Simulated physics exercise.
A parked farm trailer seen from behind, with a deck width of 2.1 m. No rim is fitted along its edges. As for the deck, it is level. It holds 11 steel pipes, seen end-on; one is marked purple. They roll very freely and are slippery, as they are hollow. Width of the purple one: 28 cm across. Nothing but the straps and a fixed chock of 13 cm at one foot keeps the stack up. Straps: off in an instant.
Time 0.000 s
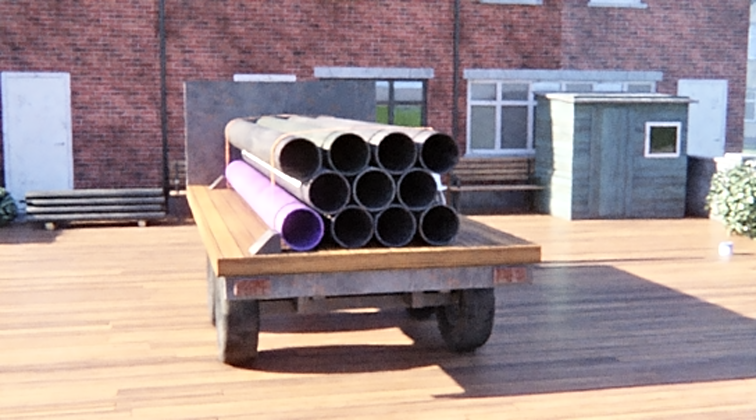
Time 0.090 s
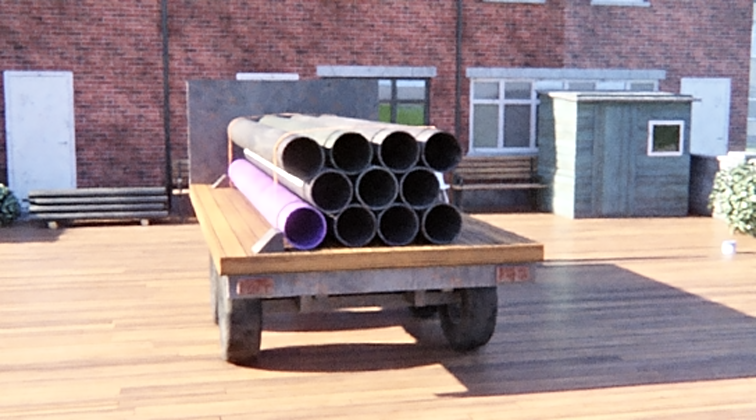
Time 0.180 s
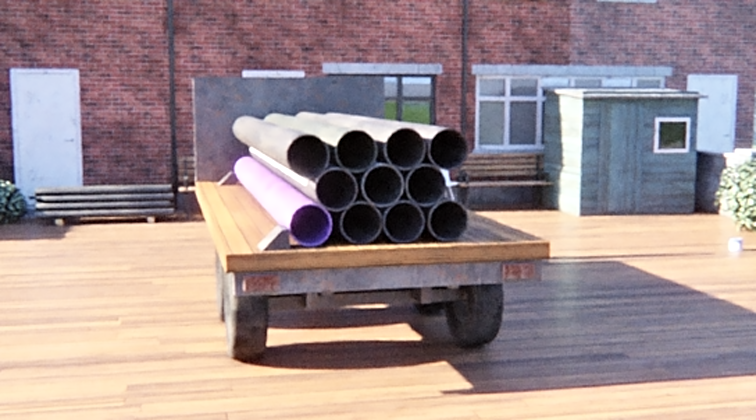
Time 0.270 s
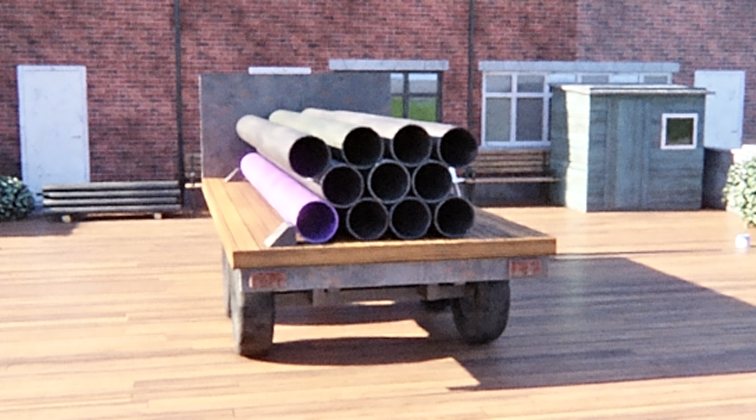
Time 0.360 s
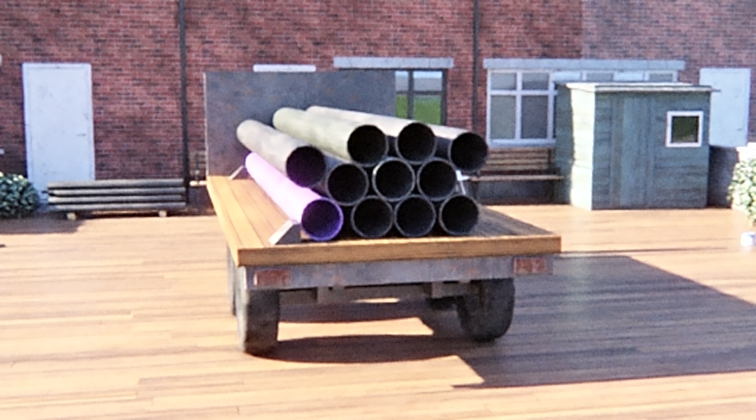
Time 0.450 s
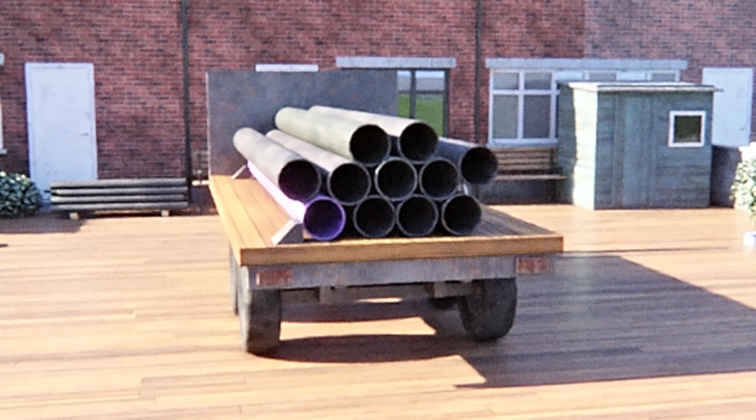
A sunlit yard with a plank-like floor, before a red-brick building with white doors, is seen from behind a parked flatbed trailer. Dark, hollow pipes are stacked in three rows on its wooden deck, a purple one at bottom left, with a grey-green shed to the right. As the view drifts slightly left, the straps disappear, then the top row spreads, its outer pipes shifting outward and down.
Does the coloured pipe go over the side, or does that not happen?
It does not.
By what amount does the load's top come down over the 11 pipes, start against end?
25 cm.
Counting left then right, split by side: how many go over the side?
1 left, 5 right.
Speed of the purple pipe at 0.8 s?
Estimated speed near 0.0 m/s.
After 0.8 s, purple is on the deck, 55 cm from the left edge; 0 off so far.
At rest (6.2 s), purple is on the deck, 55 cm from the left edge; 6 off so far.
